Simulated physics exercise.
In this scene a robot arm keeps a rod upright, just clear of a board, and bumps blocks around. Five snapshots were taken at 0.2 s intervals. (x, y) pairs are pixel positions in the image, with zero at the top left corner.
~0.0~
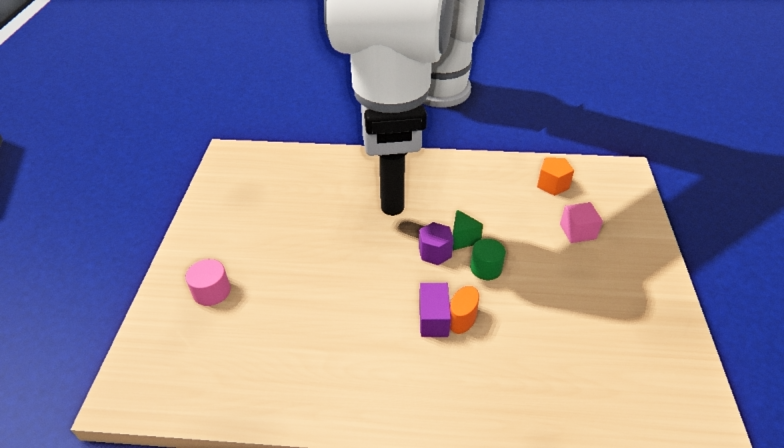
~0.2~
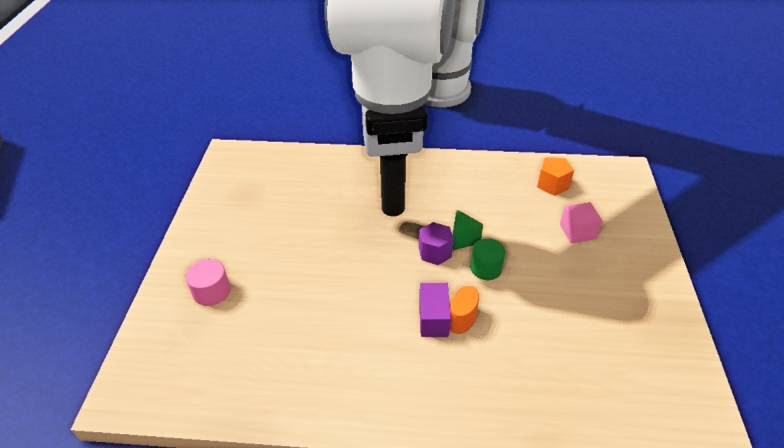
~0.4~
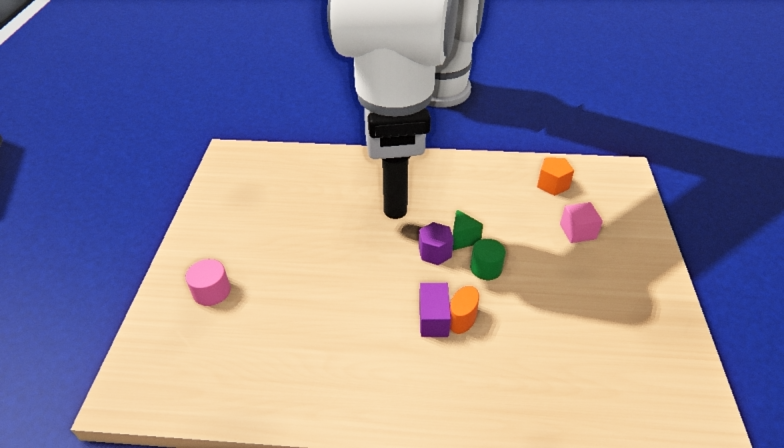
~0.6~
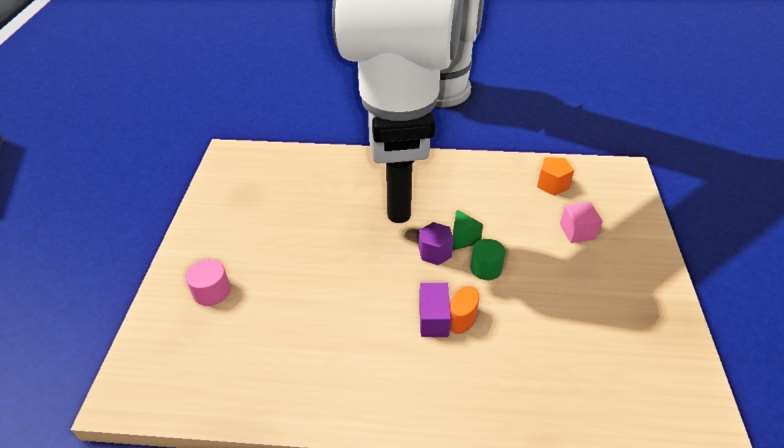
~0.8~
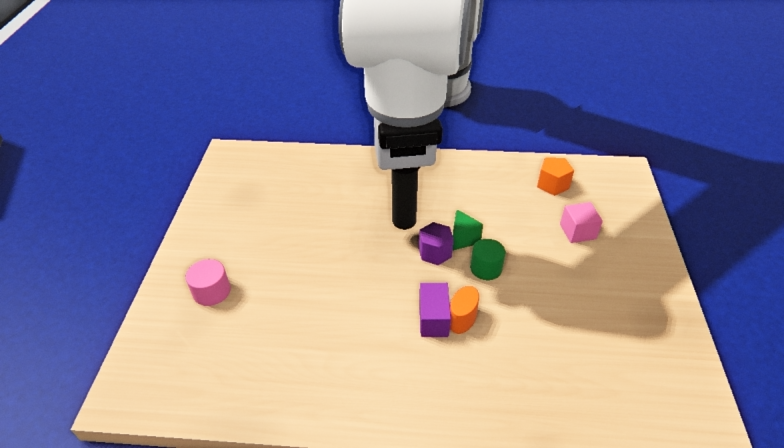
White robot arm holding a black rod above a wooden board, edging slightly right and nearer the still purple and green blocks.
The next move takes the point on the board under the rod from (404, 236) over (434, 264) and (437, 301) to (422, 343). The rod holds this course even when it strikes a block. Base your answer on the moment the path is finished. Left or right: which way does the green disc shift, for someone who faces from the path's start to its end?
The left.
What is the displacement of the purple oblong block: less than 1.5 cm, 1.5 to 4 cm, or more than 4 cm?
The purple oblong block ends up quite far away, over 4 cm.
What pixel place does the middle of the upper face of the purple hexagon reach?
The middle of its top is at (469, 251).
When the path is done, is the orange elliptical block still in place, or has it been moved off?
That block will keep its spot.
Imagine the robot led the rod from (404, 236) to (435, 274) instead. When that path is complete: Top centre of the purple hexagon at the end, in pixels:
At pixel (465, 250).
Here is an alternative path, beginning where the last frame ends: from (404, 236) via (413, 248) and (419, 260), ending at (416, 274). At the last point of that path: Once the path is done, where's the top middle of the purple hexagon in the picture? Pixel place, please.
It comes to (450, 243).
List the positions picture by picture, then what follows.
Lower end of the rod (393, 209), tops of blocks, purple oblong block (435, 300), purple hexagon (436, 234), green triangular piece (465, 221), orange elliptical block (465, 300), green disc (489, 249), in the first frame.
Rod (393, 210), blocks as before, in the second frame.
Rod (395, 212), blocks as before, in the third frame.
Rod (399, 216), blocks as before, in the fourth frame.
Rod (404, 222), purple oblong block (435, 300), purple hexagon (436, 234), green triangular piece (465, 221), orange elliptical block (465, 300), green disc (489, 249), in the fifth frame.
The first path, step by step. One third of the way, rod (435, 250); purple hexagon (465, 248), turned 50° anticlockwise; green triangular piece (470, 222), turned 30° anticlockwise; green disc (498, 250).
Two thirds of the way, rod (438, 288); purple oblong block (431, 313); purple hexagon (469, 251), turned 65° anticlockwise; green triangular piece (470, 222), turned 30° anticlockwise; green disc (502, 250).
At the end, rod (422, 329); purple oblong block (413, 358); purple hexagon (469, 251), turned 65° anticlockwise; green triangular piece (470, 222), turned 30° anticlockwise; orange elliptical block not moved; green disc (502, 250).
